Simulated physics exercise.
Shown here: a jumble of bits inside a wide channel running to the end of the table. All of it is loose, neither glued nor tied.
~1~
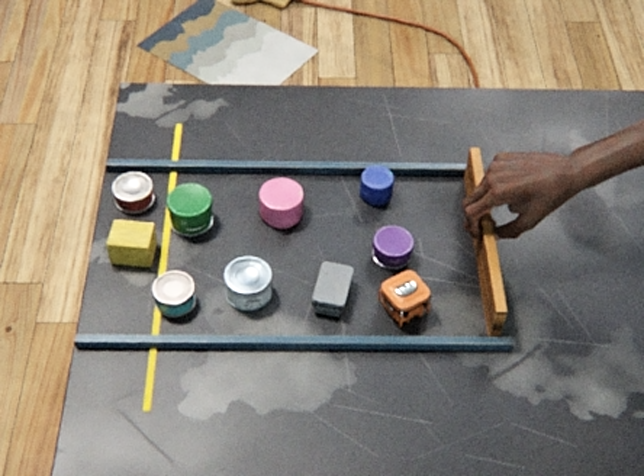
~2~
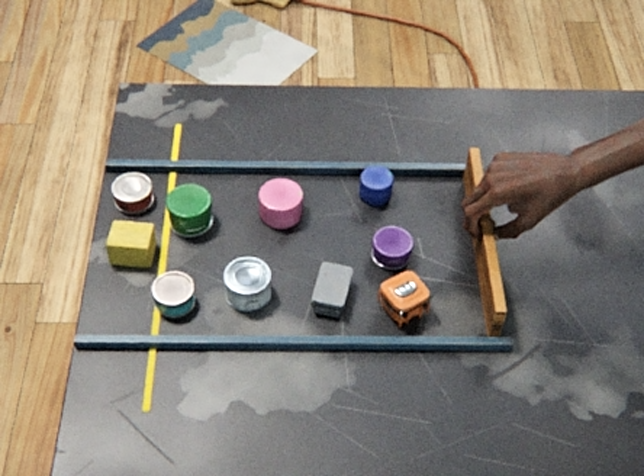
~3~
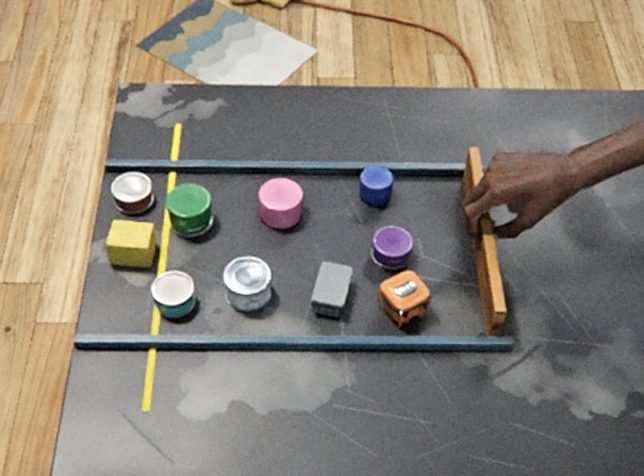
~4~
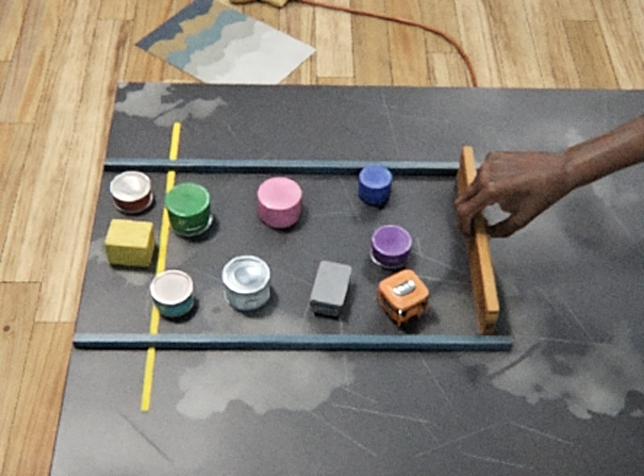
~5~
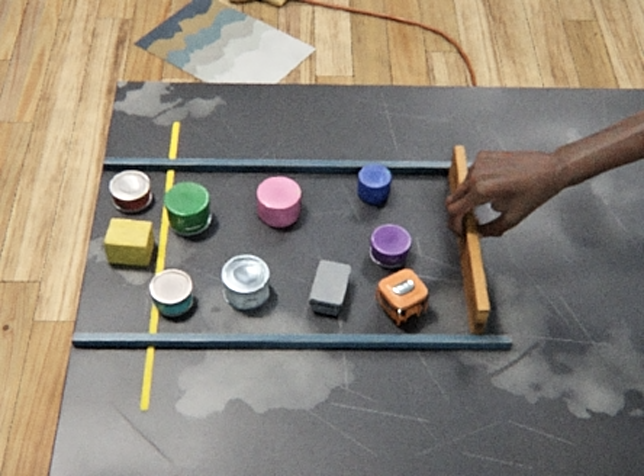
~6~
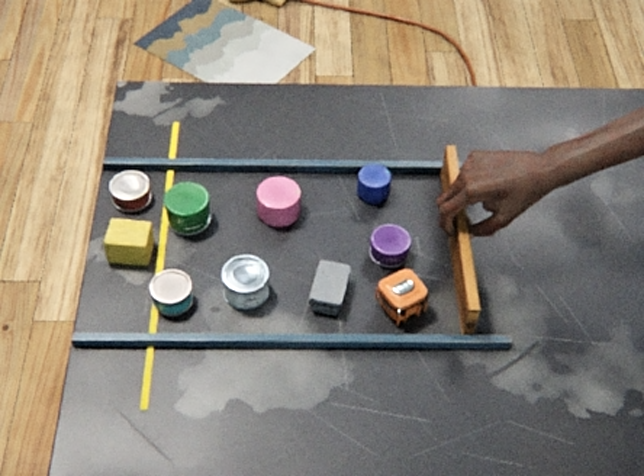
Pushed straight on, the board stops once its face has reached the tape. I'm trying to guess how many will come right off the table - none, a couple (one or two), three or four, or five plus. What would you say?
I would say a couple, one or two.
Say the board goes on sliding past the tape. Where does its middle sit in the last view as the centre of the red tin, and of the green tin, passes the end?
The middle is at (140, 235) when it's the red tin, and at (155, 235) when it's the green tin.
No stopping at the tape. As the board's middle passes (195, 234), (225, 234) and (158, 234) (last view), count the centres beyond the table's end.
Taking the three positions in turn, the counts come to 0, 0 and 2.
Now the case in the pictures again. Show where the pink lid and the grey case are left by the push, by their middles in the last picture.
Final spots - pink lid (144, 203), grey case (103, 281).
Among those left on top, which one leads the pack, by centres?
Turquoise tin.
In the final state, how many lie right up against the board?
That makes 4.
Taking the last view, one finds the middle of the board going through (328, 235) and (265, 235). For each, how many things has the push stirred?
Moved so far: 5, later 7.
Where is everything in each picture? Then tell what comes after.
The first picture shows red tin (134, 193); yellow block (133, 244); turquoise tin (174, 294); board (484, 238); tape (165, 250).
The second picture shows yellow block (132, 244); orange case (404, 299).
The third picture shows turquoise tin (174, 295); board (483, 238).
The fourth picture shows red tin (132, 193); grey case (331, 289).
The fifth picture shows yellow block (130, 242); blue lid (374, 184).
The sixth picture shows red tin (131, 192); yellow block (130, 242); turquoise tin (172, 293); board (459, 236); tape (162, 248).
Soon after, none off yet; red tin at rest near (131, 192); yellow block at rest near (130, 242); turquoise tin at rest near (172, 293).
After that, none off yet; red tin at rest near (131, 192); yellow block at rest near (130, 242); turquoise tin displaced about its own width near (118, 300).
In the end, the number that fall off is one or two; gone, white tin.
